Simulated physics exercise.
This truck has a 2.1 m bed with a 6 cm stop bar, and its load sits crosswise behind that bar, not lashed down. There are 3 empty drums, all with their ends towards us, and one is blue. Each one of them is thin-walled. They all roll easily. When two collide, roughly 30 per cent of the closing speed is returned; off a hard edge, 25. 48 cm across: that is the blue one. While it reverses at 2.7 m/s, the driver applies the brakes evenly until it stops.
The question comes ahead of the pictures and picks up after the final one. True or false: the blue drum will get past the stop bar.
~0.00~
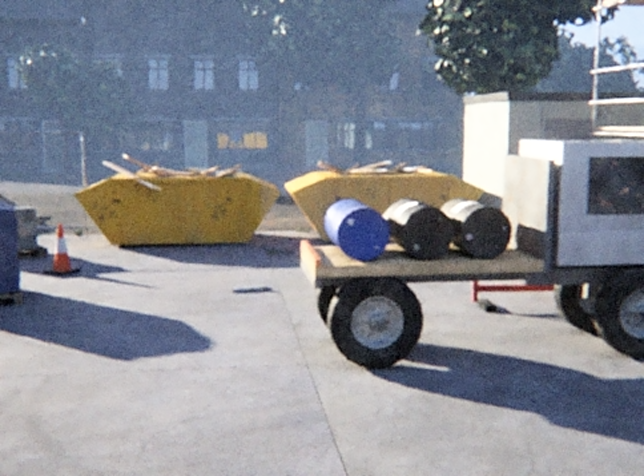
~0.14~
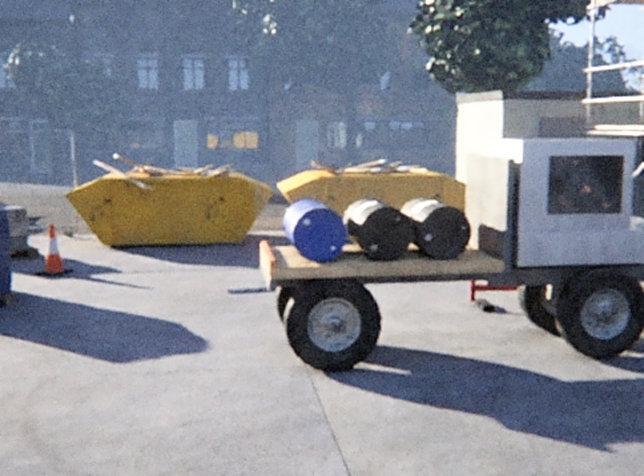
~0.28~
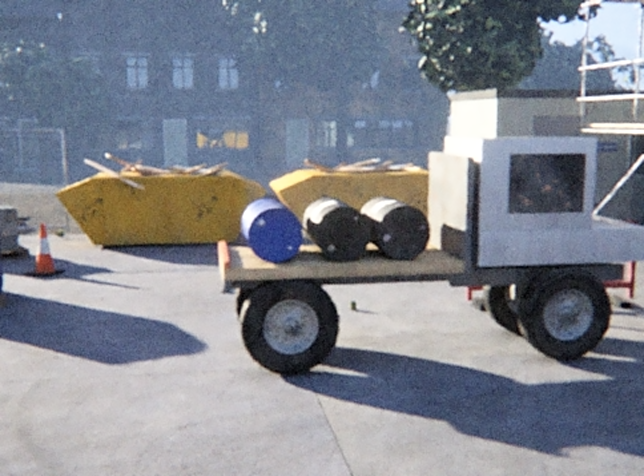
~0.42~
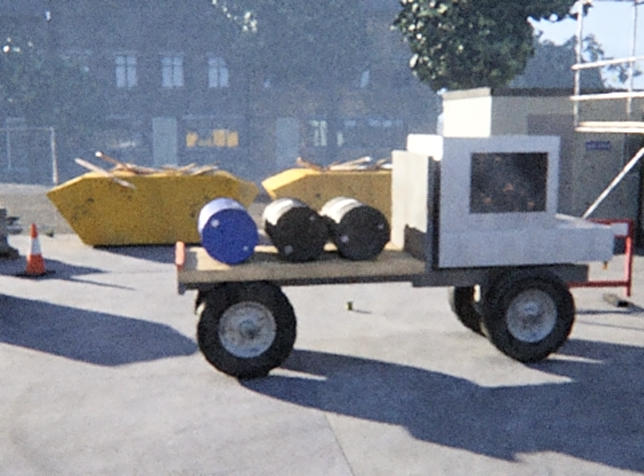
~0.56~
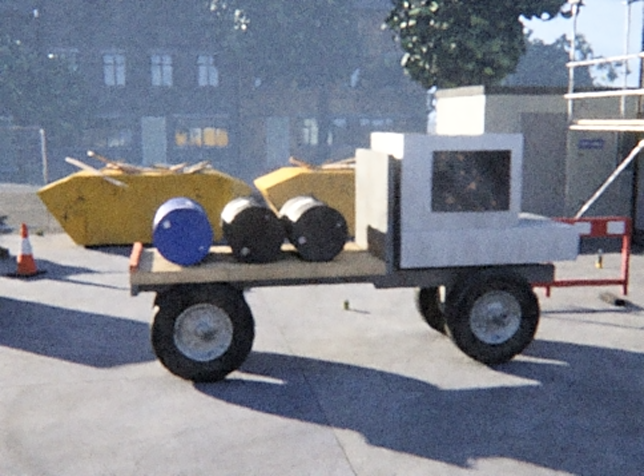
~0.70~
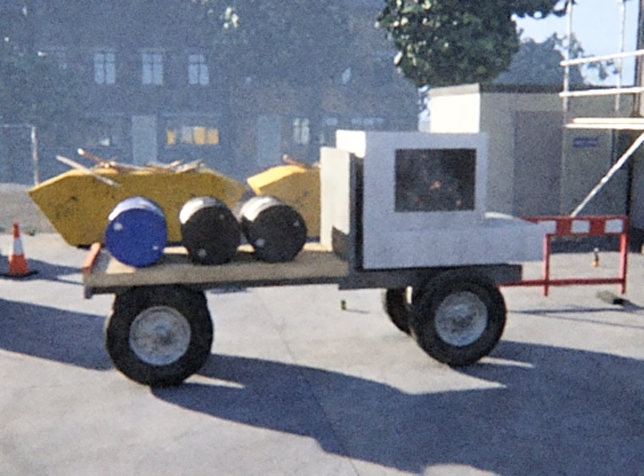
False.
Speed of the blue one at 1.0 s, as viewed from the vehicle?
Its speed is roughly 0.2 m/s.
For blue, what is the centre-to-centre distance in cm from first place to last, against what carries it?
Blue: 25.
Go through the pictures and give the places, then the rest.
Blue (364, 235); tail bar at (318, 263); speed 2.7 m/s; 3 of the 3 make up the bottom layer on the bed, in the first frame.
Blue (320, 236); tail bar at (272, 264); speed 2.6 m/s, in the second frame.
Blue (276, 236); tail bar at (226, 265); speed 2.5 m/s, in the third frame.
Blue (230, 237); tail bar at (180, 267); speed 2.5 m/s, in the fourth frame.
Blue (183, 237); tail bar at (133, 268); speed 2.4 m/s, in the fifth frame.
Blue (136, 238); tail bar at (86, 270); speed 2.3 m/s, in the sixth frame.
By 1.0 s, blue is on the bed, 30 cm from the bar, rolling towards it; 0 of 3 are off.
By 1.2 s, blue is on the bed, 25 cm from the bar, rolling towards it; 0 of 3 are off.
By 1.6 s, blue is on the bed, 15 cm from the bar, rolling away from it; 0 of 3 are off.
Finally (1.9 s), blue is on the bed, 15 cm from the bar; 0 of 3 are off.
